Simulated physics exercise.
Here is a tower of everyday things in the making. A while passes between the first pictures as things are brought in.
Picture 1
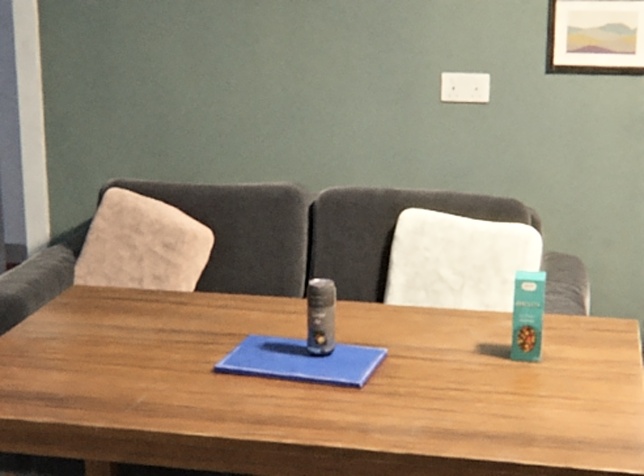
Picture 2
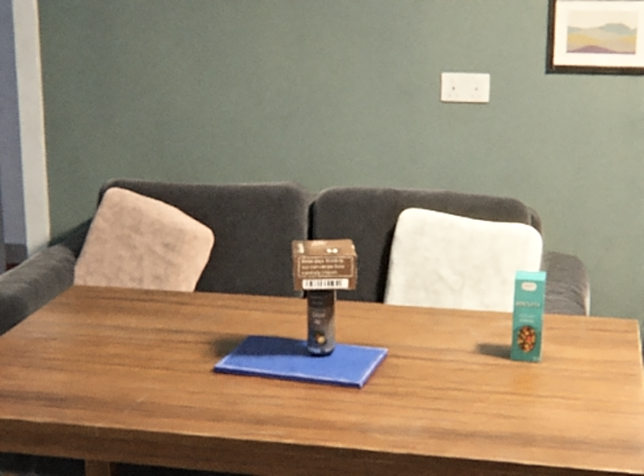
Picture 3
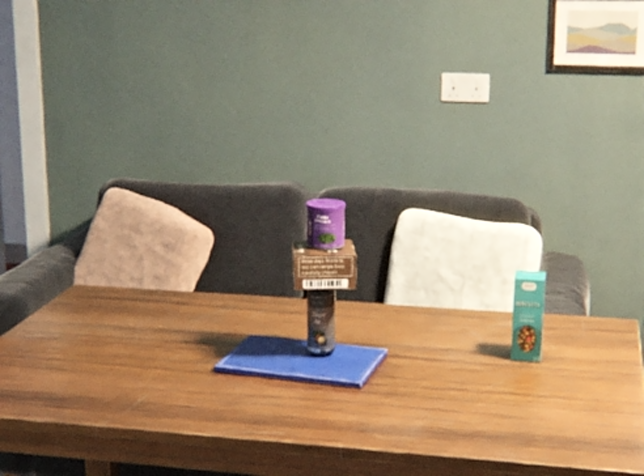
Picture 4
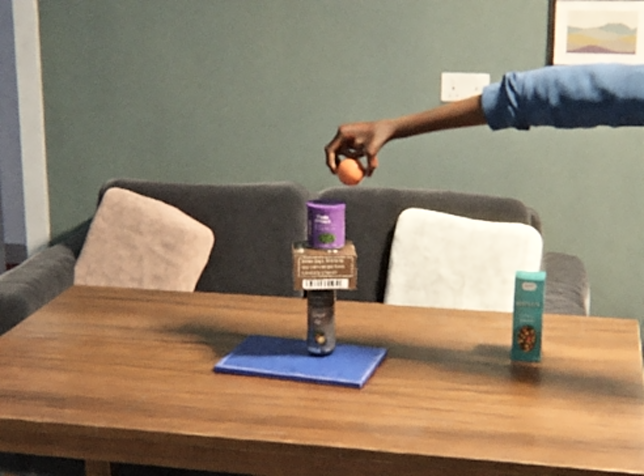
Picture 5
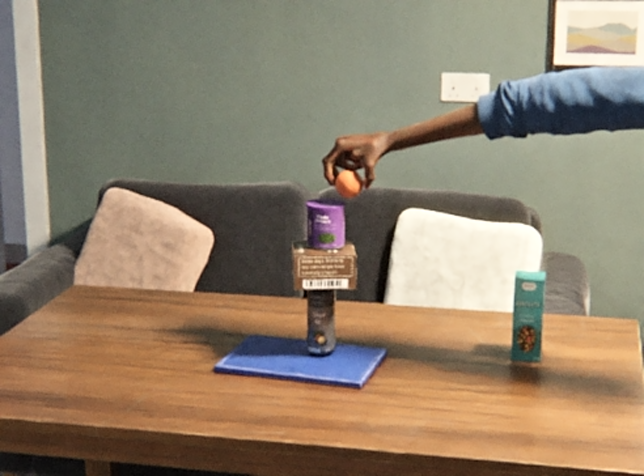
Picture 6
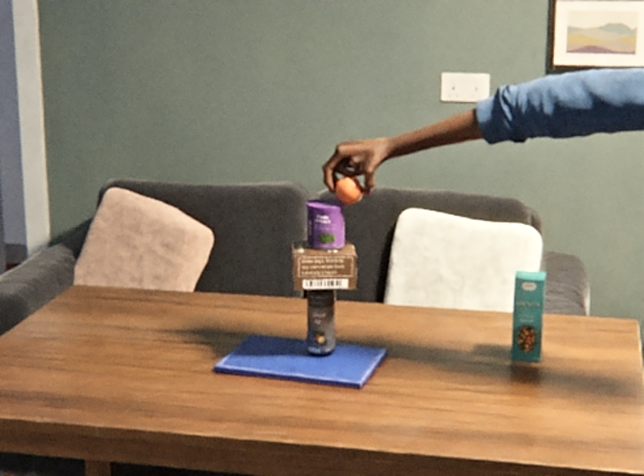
The clip shows a grey can on a blue tray, then a brown box and a purple container appear stacked above it; a hand reaches in from the right and lowers an orange tomato onto the top, still holding it.
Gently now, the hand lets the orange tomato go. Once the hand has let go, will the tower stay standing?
No.
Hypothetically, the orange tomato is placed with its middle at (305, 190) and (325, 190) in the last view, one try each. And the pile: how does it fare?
Result of try one: The pile tips over; result of try two: The pile remains stable.
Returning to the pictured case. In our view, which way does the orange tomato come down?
It ends up further right.
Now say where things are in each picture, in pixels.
The last thing is not in view yet; grey can (321, 318), in the first frame.
The last thing is not in view yet, in the second frame.
The last thing is not in view yet; brown box (324, 265), in the third frame.
Coming down; orange tomato (352, 172); blue tray (303, 360), in the fourth frame.
Coming down; orange tomato (349, 184); turquoise carton (528, 316), in the fifth frame.
Set down, still held; orange tomato (349, 190); grey can (321, 318), in the sixth frame.
Then, 0.50 s on from there, orange tomato now fallen.
Then, 0.60 s on from there, things are still on the move.
In the end, fallen, orange tomato; the other 5 unmoved. At the end, from the last picture's camera, orange tomato near (436, 348). The pile gives way.
